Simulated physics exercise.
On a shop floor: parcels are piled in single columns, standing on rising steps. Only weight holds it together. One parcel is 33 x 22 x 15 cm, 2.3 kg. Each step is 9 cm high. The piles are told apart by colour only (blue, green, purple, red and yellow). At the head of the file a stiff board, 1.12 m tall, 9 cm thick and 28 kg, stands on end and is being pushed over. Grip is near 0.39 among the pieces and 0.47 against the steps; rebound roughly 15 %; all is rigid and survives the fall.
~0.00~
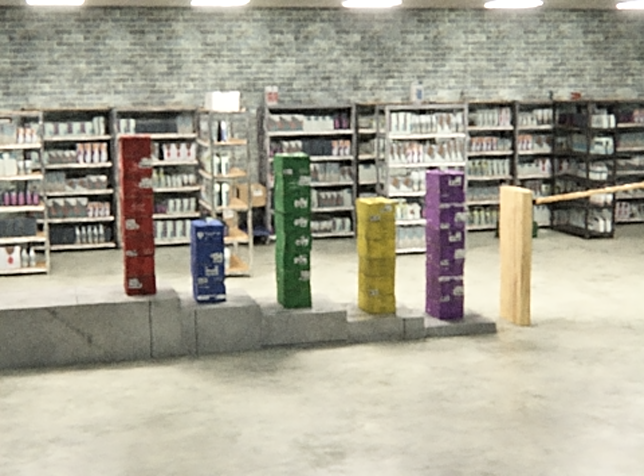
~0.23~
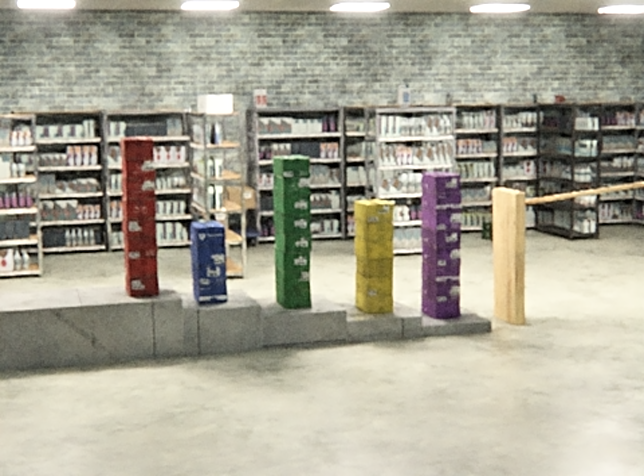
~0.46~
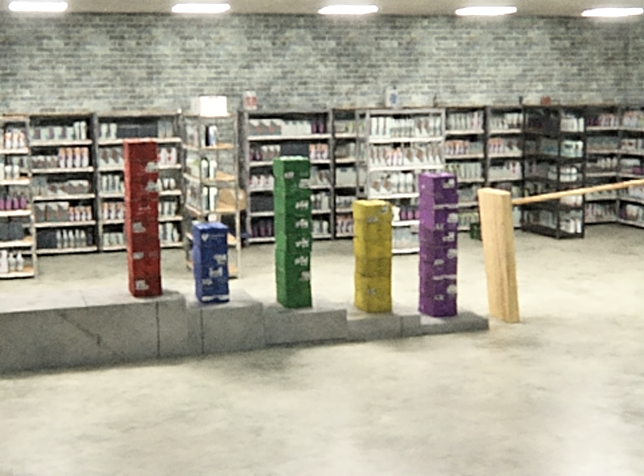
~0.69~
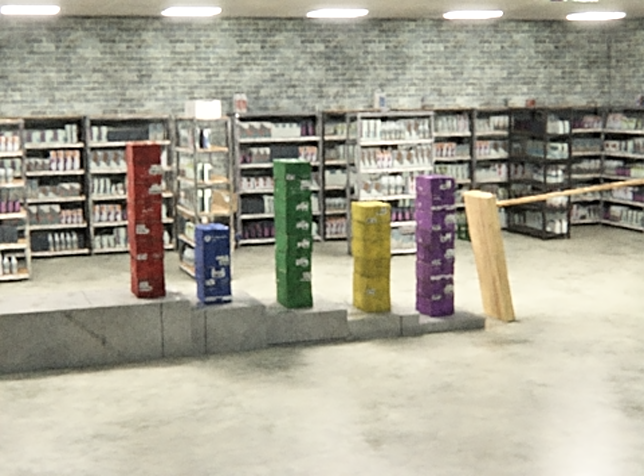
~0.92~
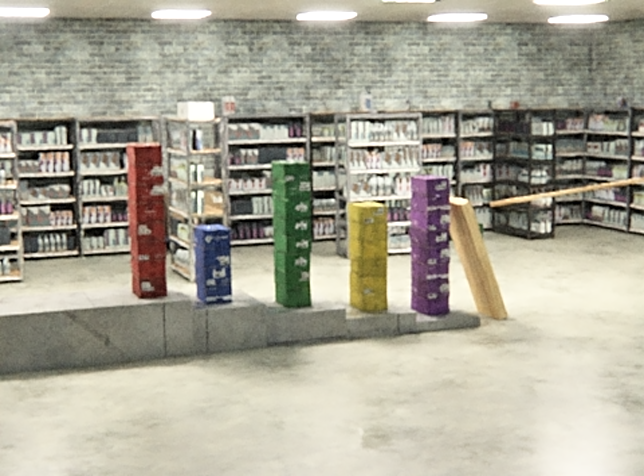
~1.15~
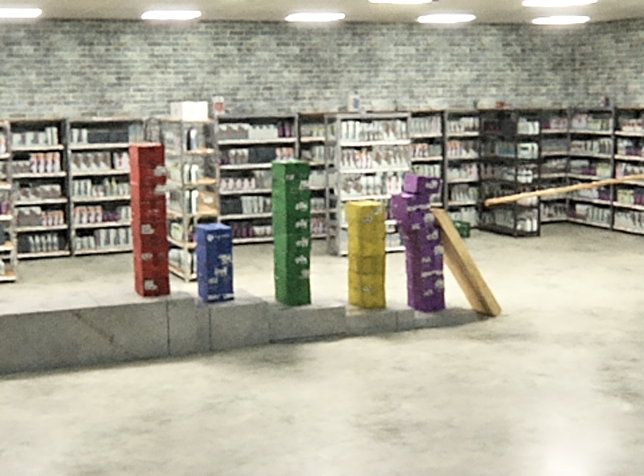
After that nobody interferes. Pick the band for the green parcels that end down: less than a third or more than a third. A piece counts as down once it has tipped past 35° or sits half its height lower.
The part is more than a third.
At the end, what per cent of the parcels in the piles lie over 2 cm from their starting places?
It is 75 per cent.
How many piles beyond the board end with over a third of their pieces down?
3 of them.
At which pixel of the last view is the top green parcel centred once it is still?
Around (275, 237).
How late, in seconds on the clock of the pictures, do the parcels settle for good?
Around 3.5 s.
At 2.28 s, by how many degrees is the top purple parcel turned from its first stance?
Some 150°.
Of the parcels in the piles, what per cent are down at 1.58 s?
At that moment 15 per cent.
After 1.58 s, board 57° from upright; none of the 8 green parcels down (5 of 34 in all colours); top green parcel unmoved; top purple parcel on its side.
After 2.28 s, board 63° from upright; 2 of the 8 green parcels down (15 of 34 in all colours); top green parcel 35° from how it stood, 11 cm lower; top purple parcel upside down.
In the end (3.6 s), board 63° from upright; 8 of the 8 green parcels down (21 of 34 in all colours); top green parcel 42° from how it stood, 56 cm lower; top purple parcel upside down. That is 100 per cent. From the last view, middles, top green parcel near (275, 237), top purple parcel near (499, 303).
